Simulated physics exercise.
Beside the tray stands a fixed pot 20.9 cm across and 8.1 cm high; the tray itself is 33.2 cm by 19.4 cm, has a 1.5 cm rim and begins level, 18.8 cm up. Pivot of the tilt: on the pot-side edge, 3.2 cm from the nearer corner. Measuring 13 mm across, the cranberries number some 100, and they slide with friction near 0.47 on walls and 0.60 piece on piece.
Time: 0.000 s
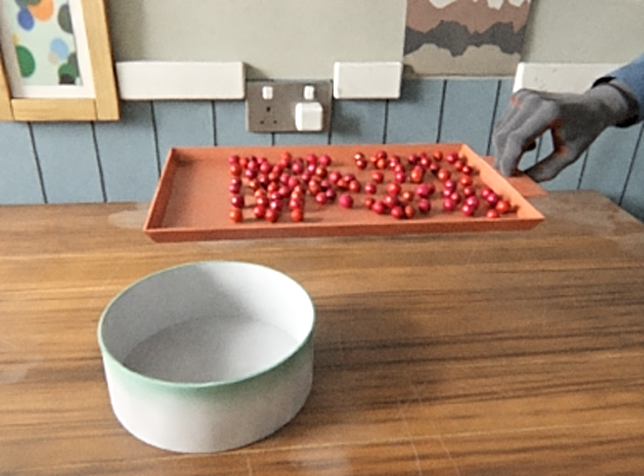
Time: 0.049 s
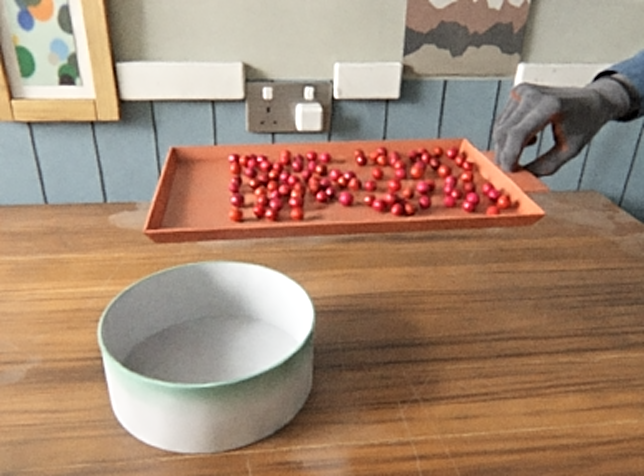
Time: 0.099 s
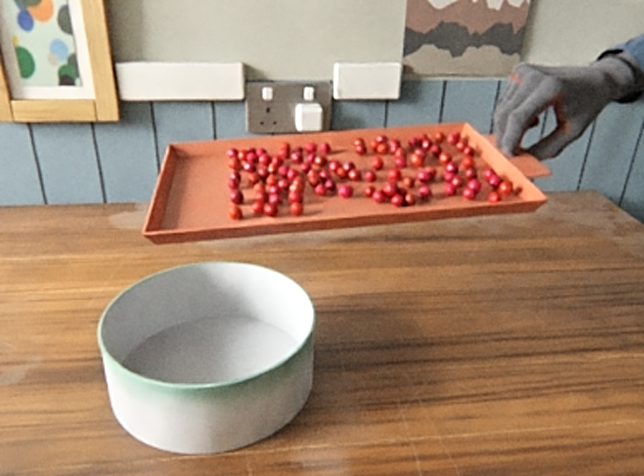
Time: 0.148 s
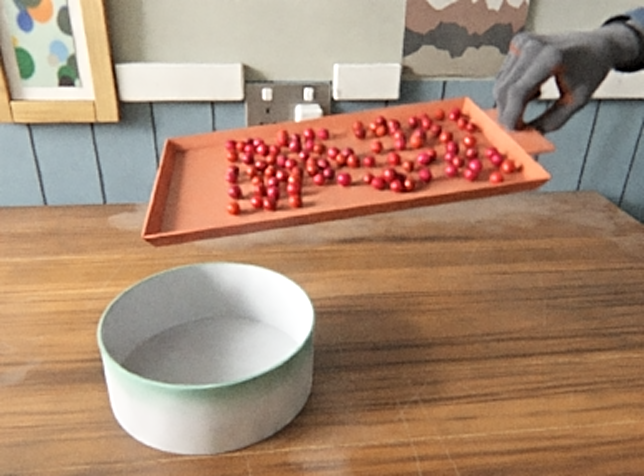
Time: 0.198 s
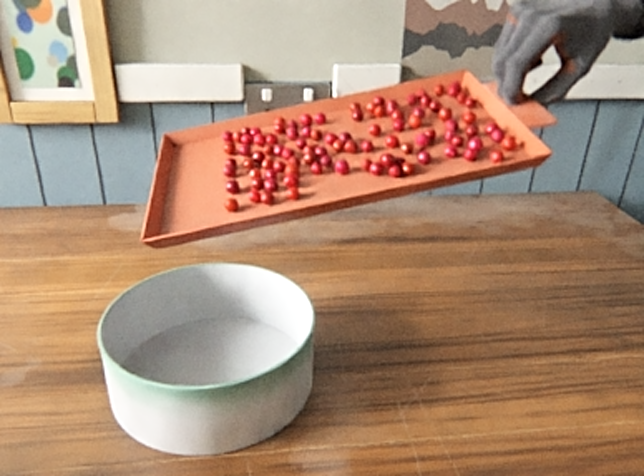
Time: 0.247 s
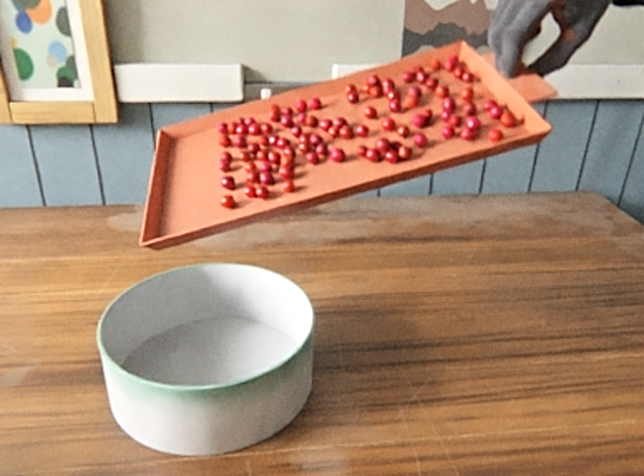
A gray-gloved hand raises the right end of an orange tray of red cranberries.
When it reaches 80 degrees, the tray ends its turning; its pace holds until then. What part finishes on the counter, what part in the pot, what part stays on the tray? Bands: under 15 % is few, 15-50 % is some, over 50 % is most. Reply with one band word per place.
Counter most, pot some, tray few.
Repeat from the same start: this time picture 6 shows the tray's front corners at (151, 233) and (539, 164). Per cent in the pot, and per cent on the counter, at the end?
Pot: 80, counter: 20.
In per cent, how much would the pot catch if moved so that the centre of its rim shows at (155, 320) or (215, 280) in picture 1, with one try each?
Near 85 and 0 percent, one try each.
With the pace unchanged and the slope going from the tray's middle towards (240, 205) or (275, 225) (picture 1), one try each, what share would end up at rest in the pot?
Roughly 35 per cent on the first try and 45 per cent on the second.
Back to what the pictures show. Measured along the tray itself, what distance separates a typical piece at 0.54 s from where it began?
It has moved some 9 cm from its start.
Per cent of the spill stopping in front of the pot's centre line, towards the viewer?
Estimate: Close to 90 per cent of the pieces.
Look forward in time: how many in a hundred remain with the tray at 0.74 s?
Of the load, some 50 percent.
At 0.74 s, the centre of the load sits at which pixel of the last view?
Near pixel (129, 250).
Then, at 0.54 s, tilt 49 degrees; the tray holds 100 %, the pot 0 %.
After 0.74 s, tilt 69 degrees; the tray holds 50 %, the pot 5 %.
After 1.06 s, tilt 80 degrees; the tray holds 0 %, the pot 25 %.
In the end, at 1.8 s, counter 70 %, pot 30 %, tray 0 %.
